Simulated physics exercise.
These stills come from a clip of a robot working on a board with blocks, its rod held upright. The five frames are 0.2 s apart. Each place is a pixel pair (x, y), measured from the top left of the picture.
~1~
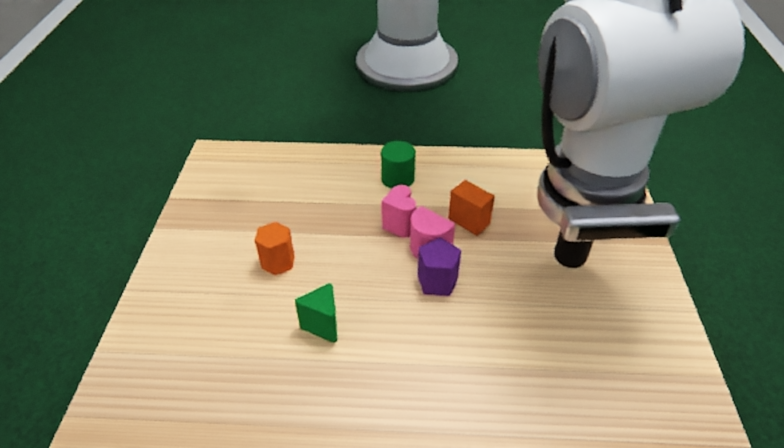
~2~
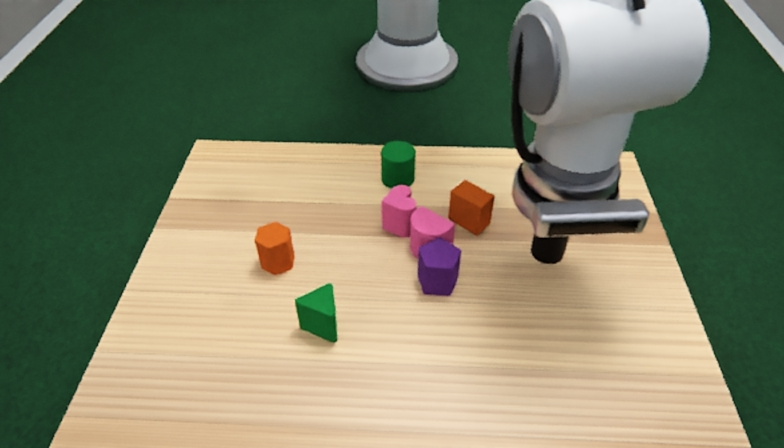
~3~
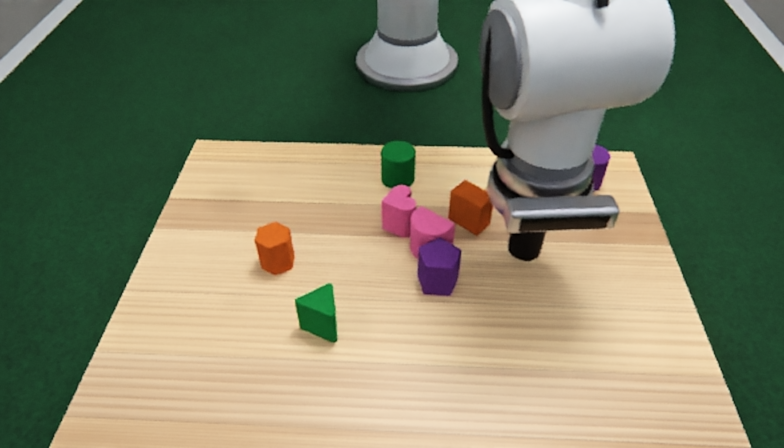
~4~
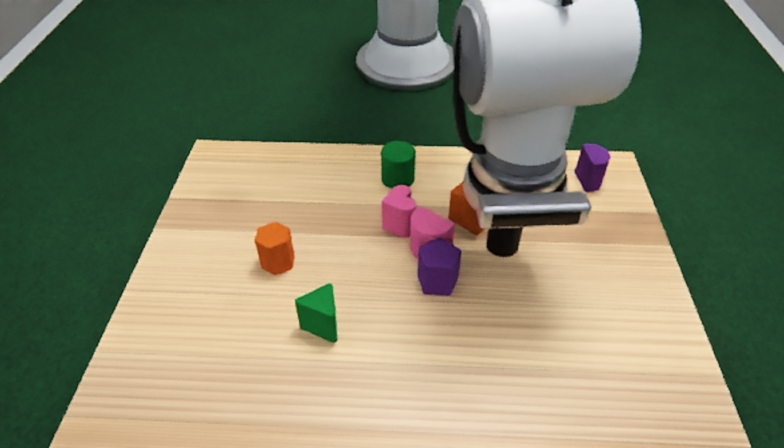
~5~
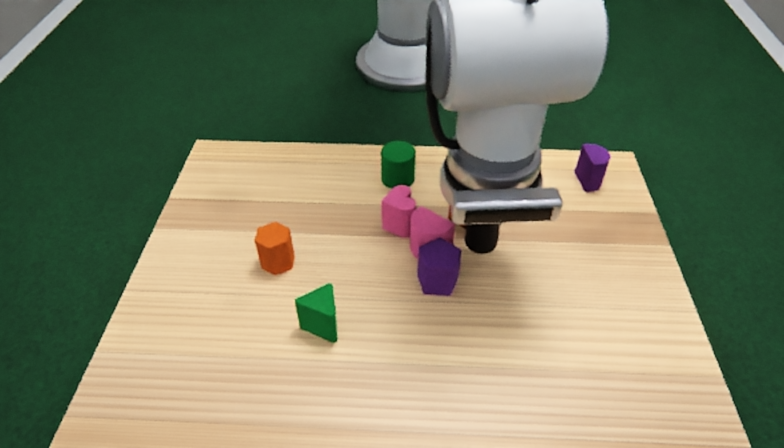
In the video, a robot arm with a black rod moves steadily left over a wooden board of colored blocks, uncovering a purple block at the upper right and nearing the pink and purple blocks, which stay still.
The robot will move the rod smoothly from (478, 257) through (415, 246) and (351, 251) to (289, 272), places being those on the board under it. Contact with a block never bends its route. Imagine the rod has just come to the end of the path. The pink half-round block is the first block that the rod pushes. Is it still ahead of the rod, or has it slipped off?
Before the rod.
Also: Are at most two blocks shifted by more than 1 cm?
Short answer: No.
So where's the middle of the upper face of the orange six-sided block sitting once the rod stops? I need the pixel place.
The answer is (204, 244).
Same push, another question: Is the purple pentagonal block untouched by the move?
Yes, that is what happens.
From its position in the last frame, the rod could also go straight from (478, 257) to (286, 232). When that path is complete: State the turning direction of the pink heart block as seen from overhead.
From the top, the block rotates clockwise.
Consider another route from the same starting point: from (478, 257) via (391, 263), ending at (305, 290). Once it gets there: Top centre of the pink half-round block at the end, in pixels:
It will likely be found at (349, 217).
The first path, step by step. One third of the way, rod (415, 231); pink heart block (384, 192), turned 55° clockwise; pink half-round block (376, 221), turned 25° anticlockwise.
Two thirds of the way, rod (349, 236); pink heart block (384, 192), turned 55° clockwise; pink half-round block (311, 234), turned 55° anticlockwise.
At the end, rod (286, 257); orange six-sided block (204, 244); pink heart block (384, 192), turned 55° clockwise; pink half-round block (242, 250), turned 40° anticlockwise; purple pentagonal block still.
